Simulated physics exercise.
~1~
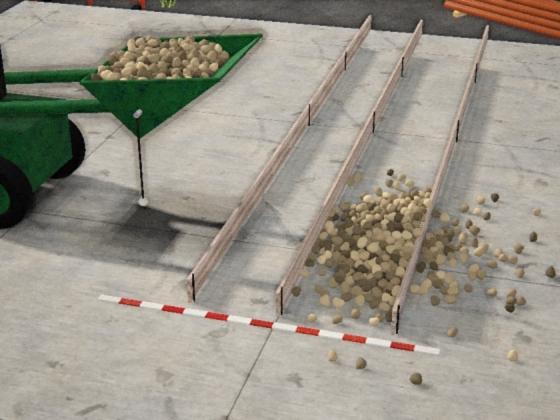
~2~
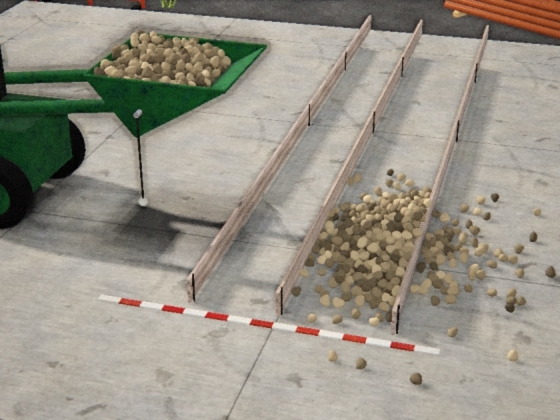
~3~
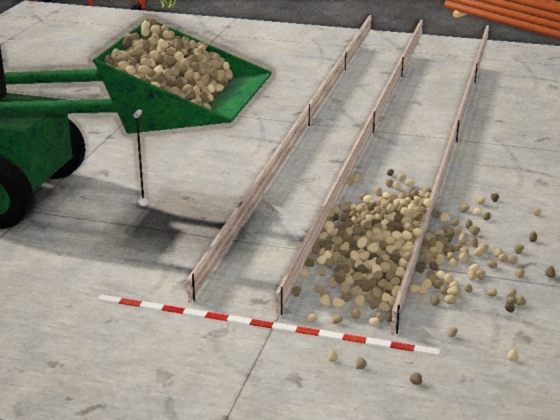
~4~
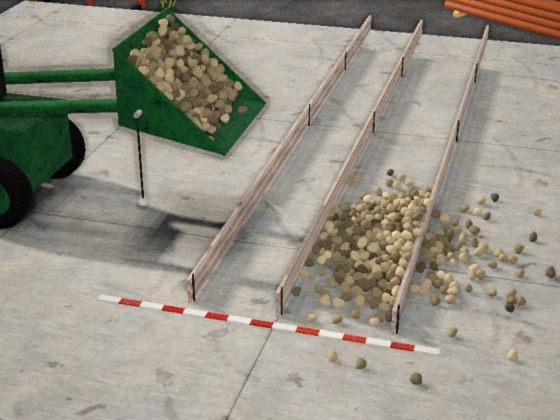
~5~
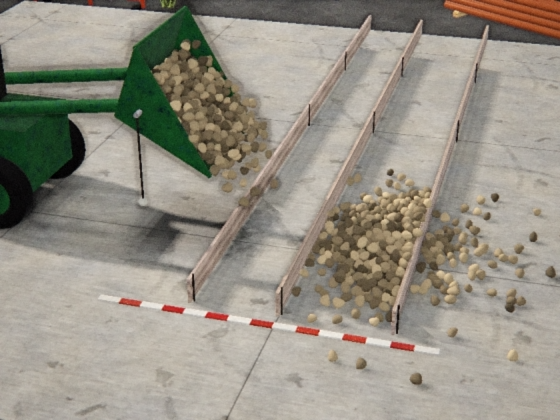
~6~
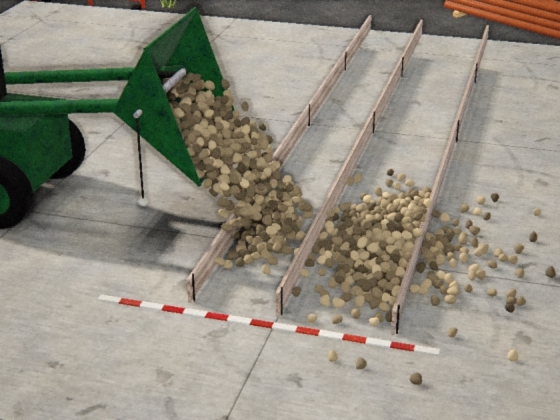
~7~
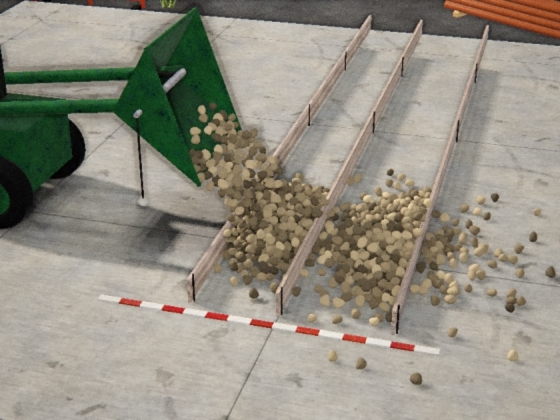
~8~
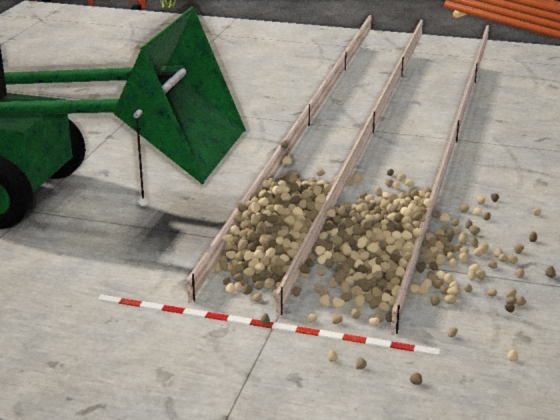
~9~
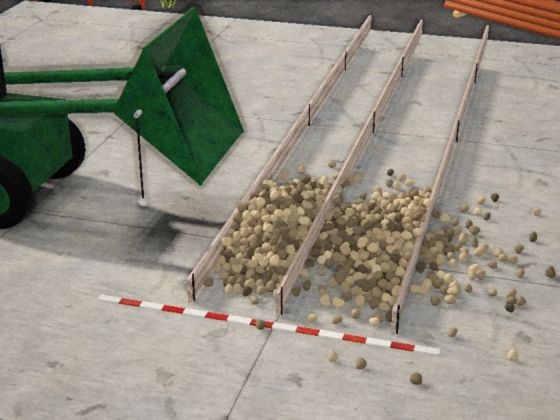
A green compact loader stands at the left of a pale concrete yard, seen from above, its raised bucket heaped with tan and brown stones. Three long, low planks run across the ground to the right, with an earlier pile spread around the farther two and a red and white striped staff lying in front. The bucket tips forward, and its stones slide over the lip in a thick stream, spilling across the nearest plank. They settle mostly between the first two planks, against the older pile. The bucket ends empty and steeply tilted, with the stones lying still.
